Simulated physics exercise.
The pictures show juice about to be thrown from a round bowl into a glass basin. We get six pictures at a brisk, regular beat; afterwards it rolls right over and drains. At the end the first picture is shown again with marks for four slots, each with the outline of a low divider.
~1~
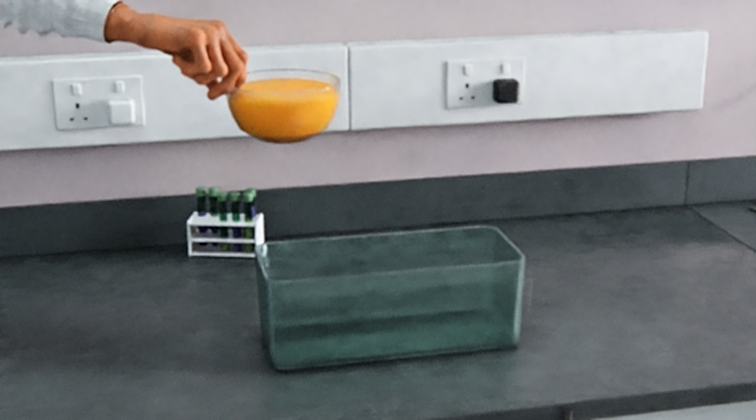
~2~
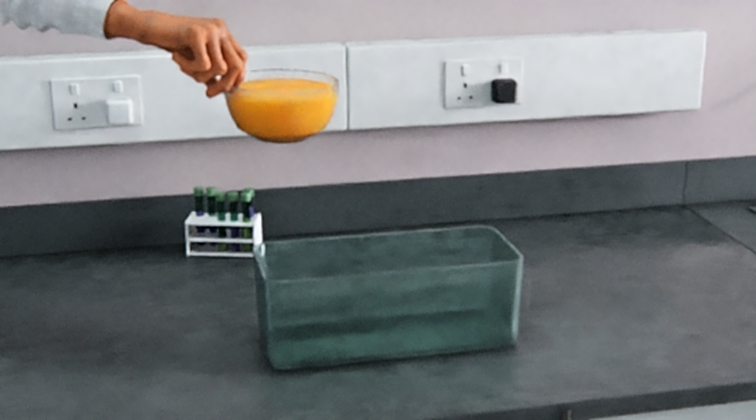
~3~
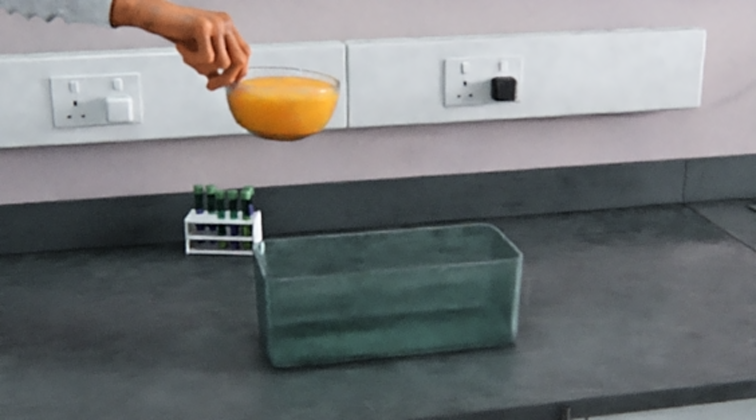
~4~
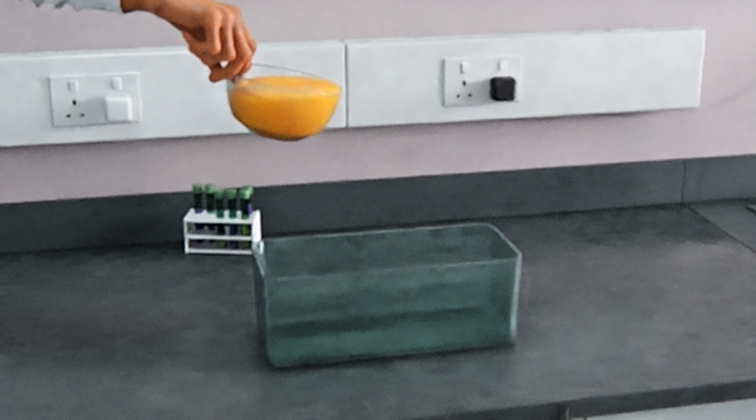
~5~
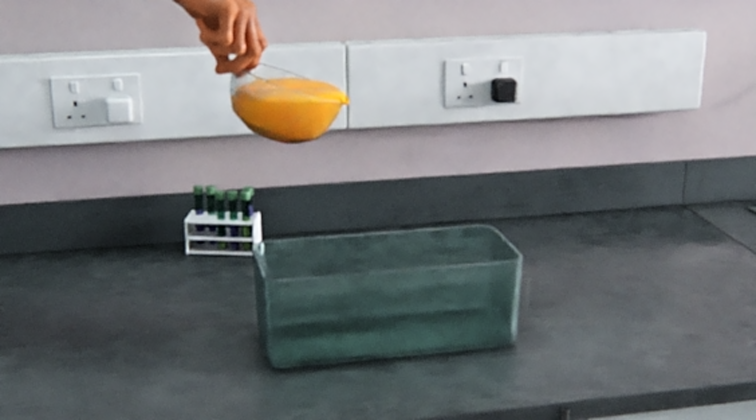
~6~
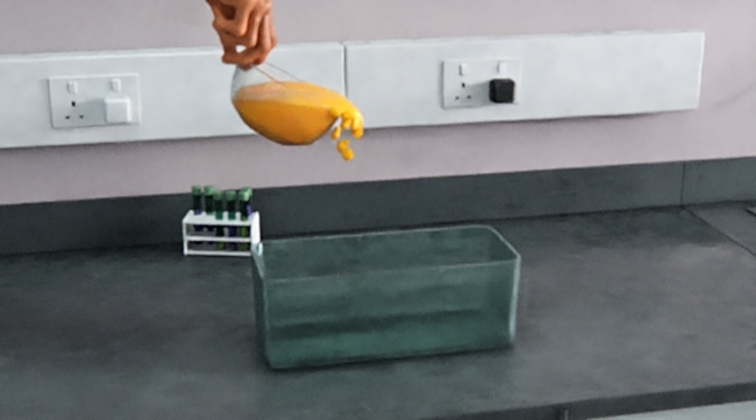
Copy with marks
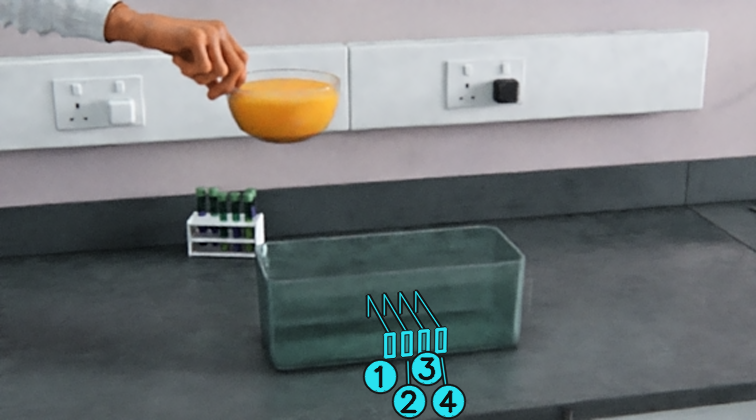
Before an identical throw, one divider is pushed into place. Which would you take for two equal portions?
Choose 3.
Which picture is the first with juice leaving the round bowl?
Picture 5.
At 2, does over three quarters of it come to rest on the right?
No, it does not.
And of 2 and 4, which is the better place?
The answer is 2.
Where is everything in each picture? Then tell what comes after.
The first frame shows upright, lip at (337, 78); basin from (270, 367) to (518, 342); nothing has left yet.
The second frame shows upright, lip at (336, 79); nothing has left yet.
The third frame shows tipped about 5°, lip at (337, 80); nothing has left yet.
The fourth frame shows tipped about 12°, lip at (338, 86); nothing has left yet.
The fifth frame shows tipped about 20°, lip at (341, 96); juice is over the lip, down to (345, 99).
The sixth frame shows tipped about 30°, lip at (340, 107); juice is over the lip, down to (343, 154).
On the marked copy, 1 at (390, 362); 2 at (407, 361); 3 at (424, 359); 4 at (441, 357).
With 1, about 26 % ends left of the wall and 72 % right of it.
With 2, about 38 % ends left of the wall and 61 % right of it.
With 3, about 52 % ends left of the wall and 47 % right of it.
With 4, about 82 % ends left of the wall and 16 % right of it.
